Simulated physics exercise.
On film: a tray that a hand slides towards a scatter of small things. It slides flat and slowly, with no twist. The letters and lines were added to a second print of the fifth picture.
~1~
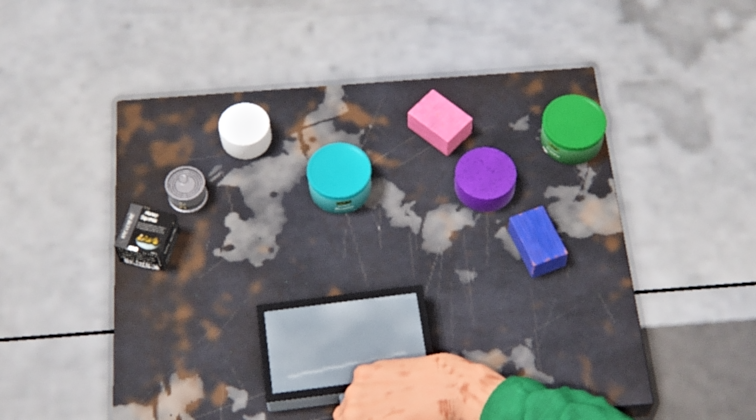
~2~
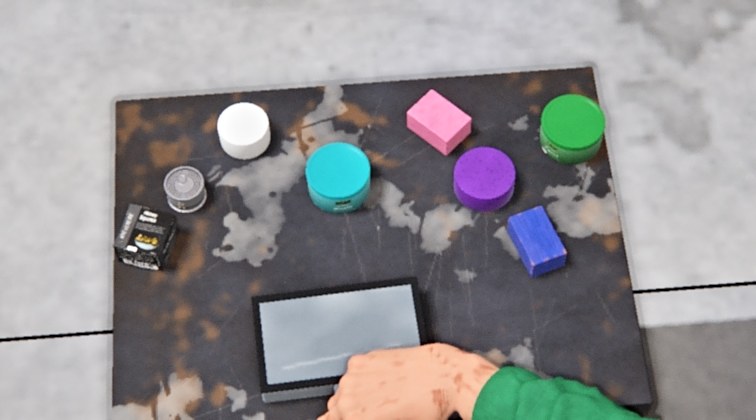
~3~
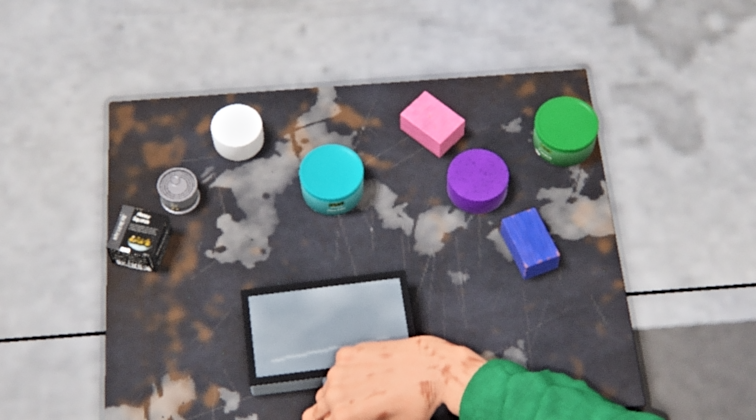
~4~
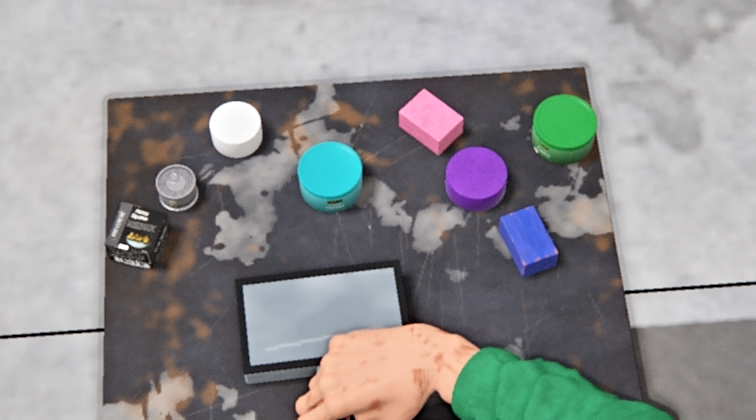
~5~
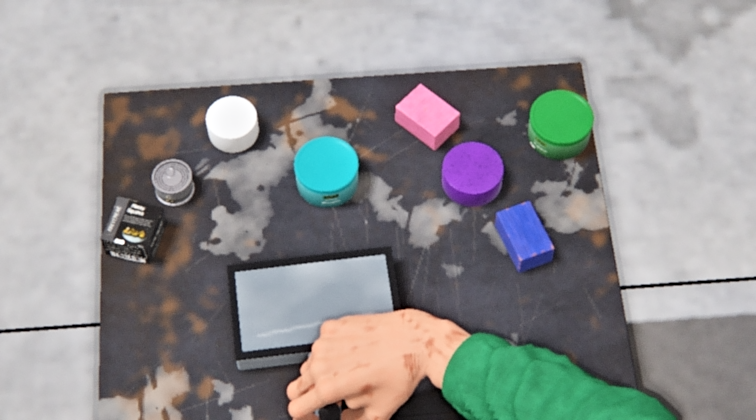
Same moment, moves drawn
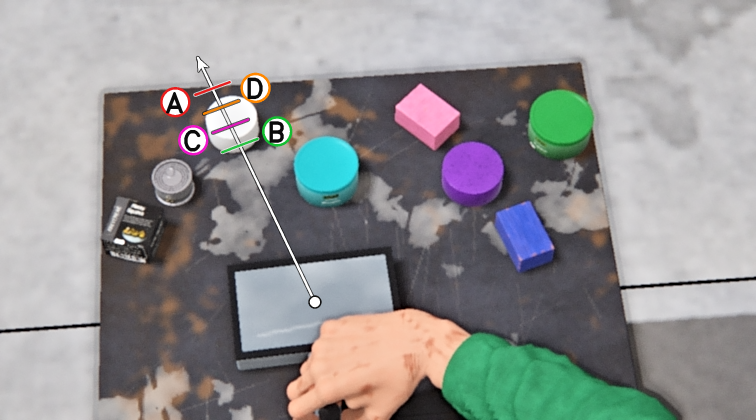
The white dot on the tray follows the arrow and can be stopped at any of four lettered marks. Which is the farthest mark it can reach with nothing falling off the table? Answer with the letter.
At B, and not beyond.
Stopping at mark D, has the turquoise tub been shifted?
Yes.
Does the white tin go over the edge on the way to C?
By then, yes.
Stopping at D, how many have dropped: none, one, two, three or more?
By then, two.
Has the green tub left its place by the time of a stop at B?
By then, no.
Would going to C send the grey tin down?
No.
On the marked copy, A at (213, 89); B at (240, 145); C at (231, 126); D at (222, 107); the arrow from (315, 302) to (197, 58); the white dot at (315, 302).
Taking B. A third of the way, tray (288, 250); black packet (134, 231); green tub (560, 126).
Two thirds of the way, tray (260, 194); grey tin (160, 175); turquoise tub (314, 117).
When it is over, tray (241, 153); turquoise tub (306, 77); white tin (227, 93); nothing has fallen.
As for the rest, A drops the turquoise tub and white tin; C drops the turquoise tub and white tin; D drops the turquoise tub and white tin.
